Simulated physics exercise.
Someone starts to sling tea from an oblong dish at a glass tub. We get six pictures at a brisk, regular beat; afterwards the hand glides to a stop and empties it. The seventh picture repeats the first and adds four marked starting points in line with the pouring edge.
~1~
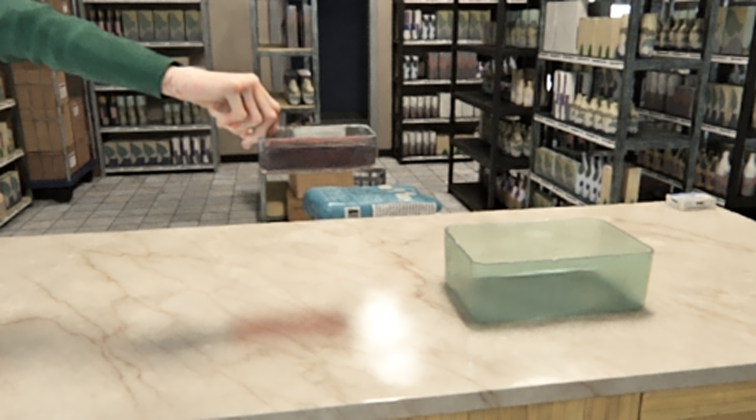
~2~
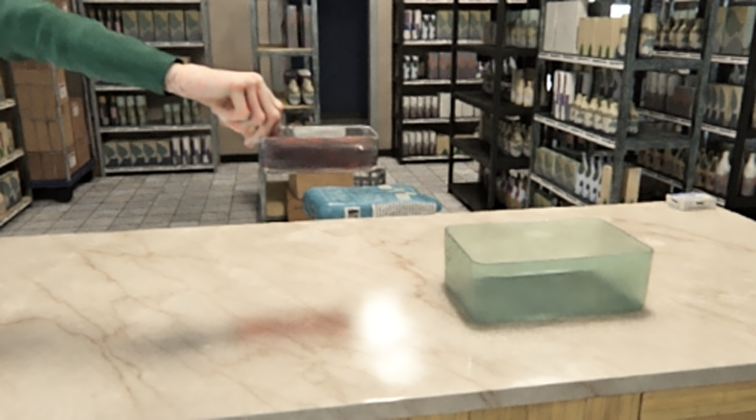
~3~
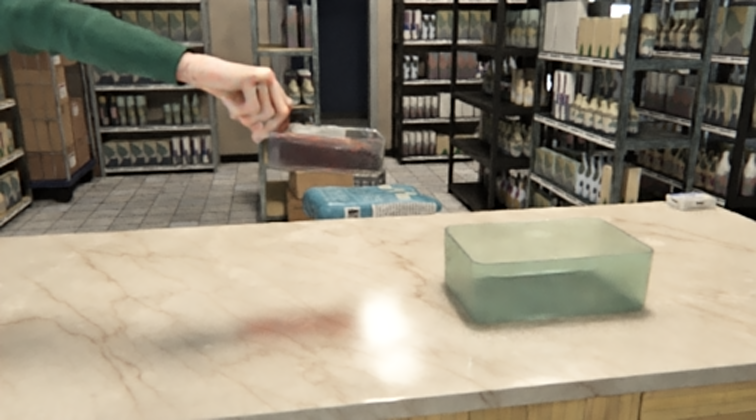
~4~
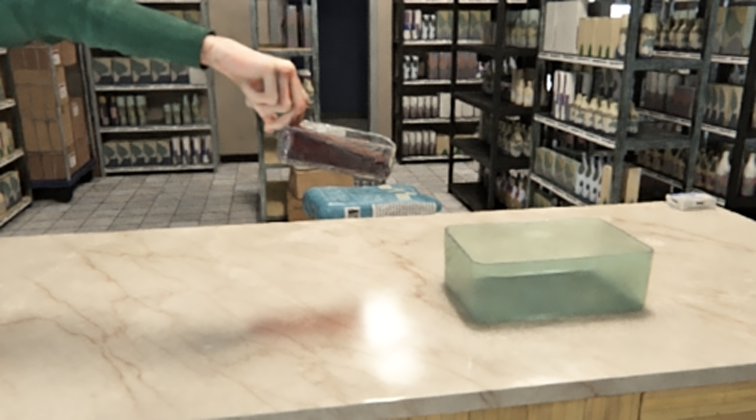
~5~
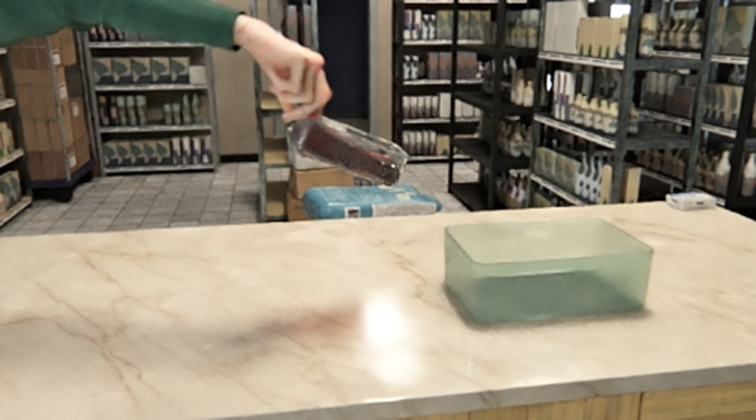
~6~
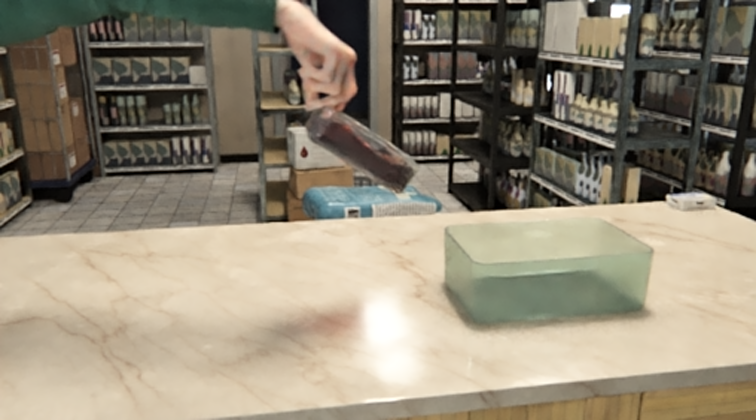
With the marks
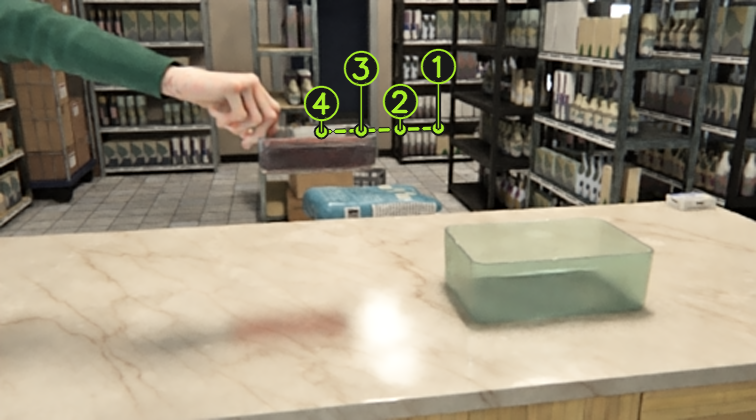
In a store aisle, a green-sleeved hand holding a clear dish of dark tea moves right, tilting it steadily near a glass tub.
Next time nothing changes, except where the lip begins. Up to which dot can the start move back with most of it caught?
Dot 4.
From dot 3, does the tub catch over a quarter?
Yes, it does.
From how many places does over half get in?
All of the four.
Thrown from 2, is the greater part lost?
No.
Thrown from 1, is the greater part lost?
No, not at all.
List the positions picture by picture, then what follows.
Upright, lip at (370, 130); tub from (470, 322) to (642, 307); nothing has left yet, in the first picture.
Upright, lip at (372, 131); nothing has left yet, in the second picture.
Tipped about 5°, lip at (379, 135); nothing has left yet, in the third picture.
Tipped about 13°, lip at (390, 141); nothing has left yet, in the fourth picture.
Tipped about 23°, lip at (402, 150); nothing has left yet, in the fifth picture.
Tipped about 34°, lip at (413, 161); nothing has left yet, in the sixth picture.
In lime, 1 at (438, 128); 2 at (400, 129); 3 at (361, 130); 4 at (321, 131).
With 1, about 91 % lands in the tub, 2 % falls short and 7 % goes beside or beyond.
With 2, about 81 % lands in the tub, 6 % falls short and 12 % goes beside or beyond.
With 3, about 81 % lands in the tub, 14 % falls short and 6 % goes beside or beyond.
With 4, about 78 % lands in the tub, 17 % falls short and 5 % goes beside or beyond.
